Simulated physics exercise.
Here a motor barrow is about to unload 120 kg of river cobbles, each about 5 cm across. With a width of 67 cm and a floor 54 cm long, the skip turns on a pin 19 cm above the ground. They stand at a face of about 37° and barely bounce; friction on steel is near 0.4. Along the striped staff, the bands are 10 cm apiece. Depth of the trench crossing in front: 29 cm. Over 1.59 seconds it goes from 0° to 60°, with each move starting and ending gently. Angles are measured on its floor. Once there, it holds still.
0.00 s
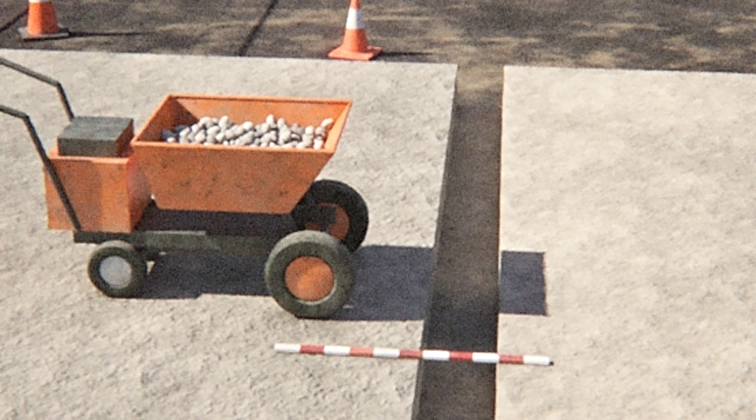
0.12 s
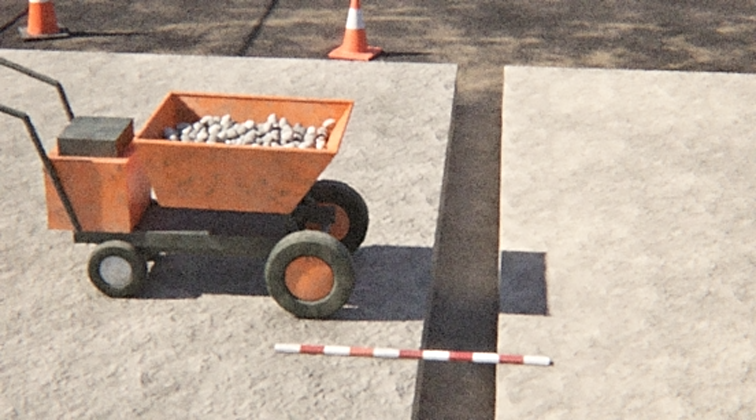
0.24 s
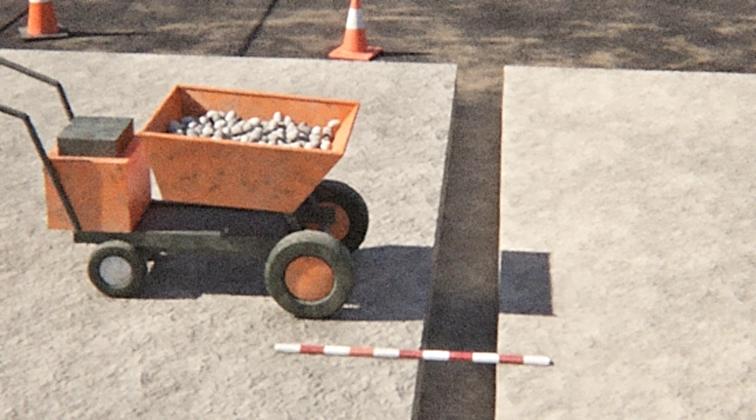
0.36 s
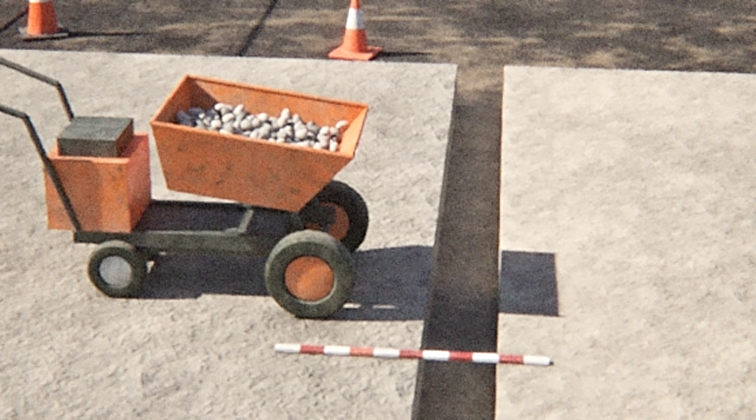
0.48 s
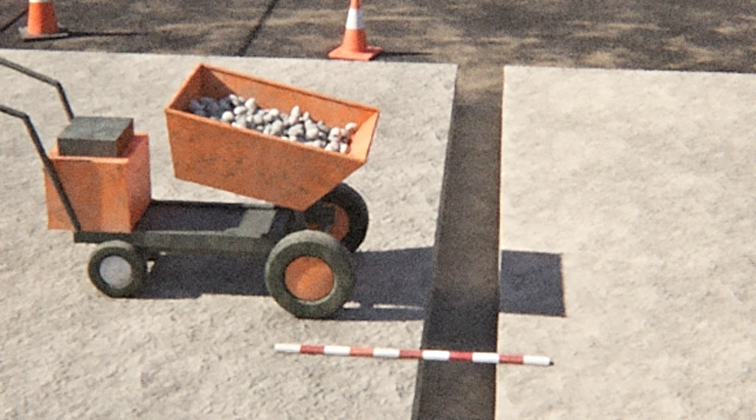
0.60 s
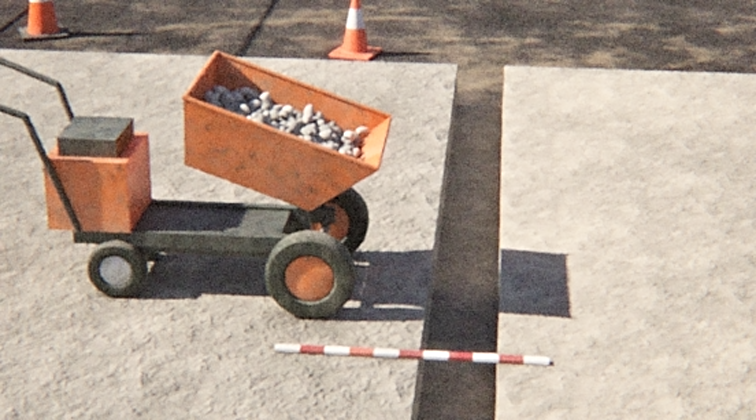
An orange skip full of rounded stones tilts steadily toward the right on a parked barrow.
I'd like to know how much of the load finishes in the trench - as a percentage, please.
Somewhere near 47 per cent of it finishes in the trench.
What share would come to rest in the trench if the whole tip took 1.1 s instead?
45 per cent.
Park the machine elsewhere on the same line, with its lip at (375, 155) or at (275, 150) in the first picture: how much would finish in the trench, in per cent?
Result: Close to 25 then close to 35 per cent.
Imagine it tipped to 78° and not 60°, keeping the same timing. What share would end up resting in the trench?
The trench would hold about 65% of it.
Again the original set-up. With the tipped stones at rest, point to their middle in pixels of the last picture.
Centre estimate: Around (470, 341).
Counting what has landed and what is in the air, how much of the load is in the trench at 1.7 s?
About 5 per cent by then.
After 1.2 s the floor is at 51°; 100 % in the skip; the foremost stones are at (417, 187).
After 1.7 s the floor is at 60°; 93 % in the skip, 7 % in the trench; the foremost stones are at (497, 295).
After 2.0 s the floor is at 60°; 73 % in the skip, 22 % in the trench, 5 % past the trench; the foremost stones are at (552, 300).
After 4.0 s the floor is at 60°; 46 % in the skip, 47 % in the trench, 6 % past the trench; the foremost stones are at (598, 300).
